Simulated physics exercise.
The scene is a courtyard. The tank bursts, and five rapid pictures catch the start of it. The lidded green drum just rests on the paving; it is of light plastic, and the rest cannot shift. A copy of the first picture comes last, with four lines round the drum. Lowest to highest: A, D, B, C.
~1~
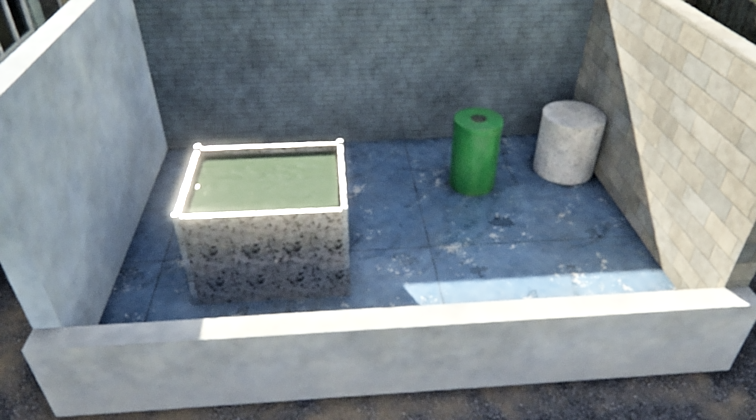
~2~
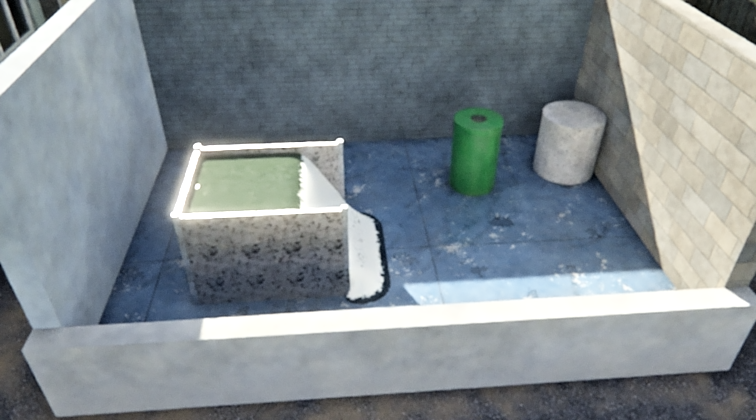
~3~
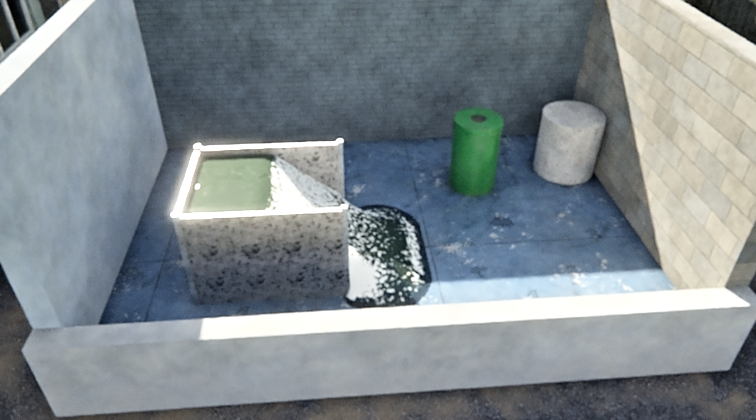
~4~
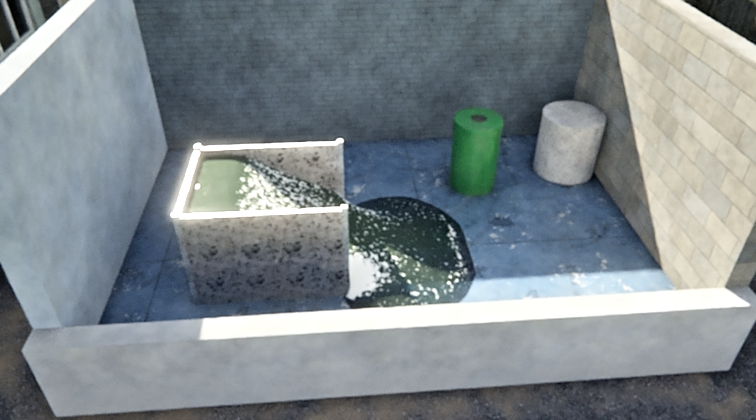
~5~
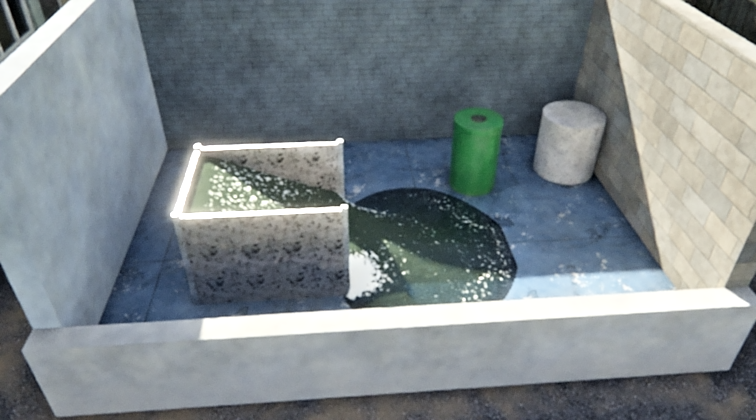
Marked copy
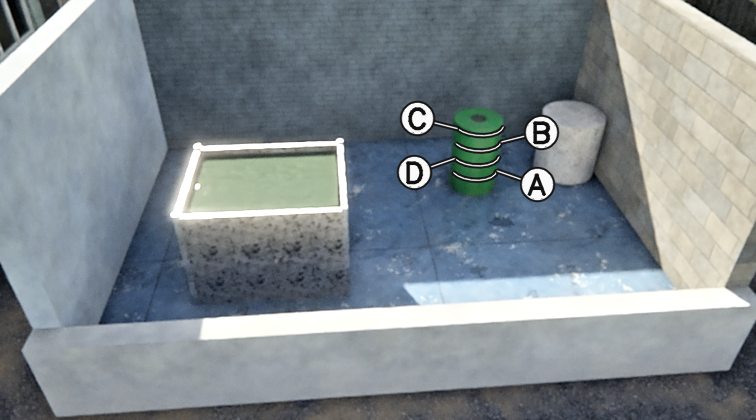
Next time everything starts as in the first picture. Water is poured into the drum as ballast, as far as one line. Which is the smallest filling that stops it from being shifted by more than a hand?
It is D.
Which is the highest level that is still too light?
That would be A.
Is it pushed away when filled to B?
No.
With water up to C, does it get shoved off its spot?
No, not at all.
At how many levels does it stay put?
Three.
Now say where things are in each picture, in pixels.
Lid of the green drum at (479, 119); tank full, its middle at (267, 183).
Water covers 3 % of the ground and is seen nearest the drum at (368, 218).
Water covers 7 % of the ground and is seen nearest the drum at (411, 222).
Water covers 12 % of the ground and is seen nearest the drum at (441, 214).
Lid of the green drum at (479, 119); water covers 17 % of the ground and is seen nearest the drum at (447, 198).
On the marked copy, A at (478, 180); B at (482, 151); C at (484, 135); D at (480, 165); from the bottom up A, D, B, C.
Choosing A, it is pushed about half its own width away.
Choosing B, it does not move.
Choosing C, it does not move.
Choosing D, it does not move.
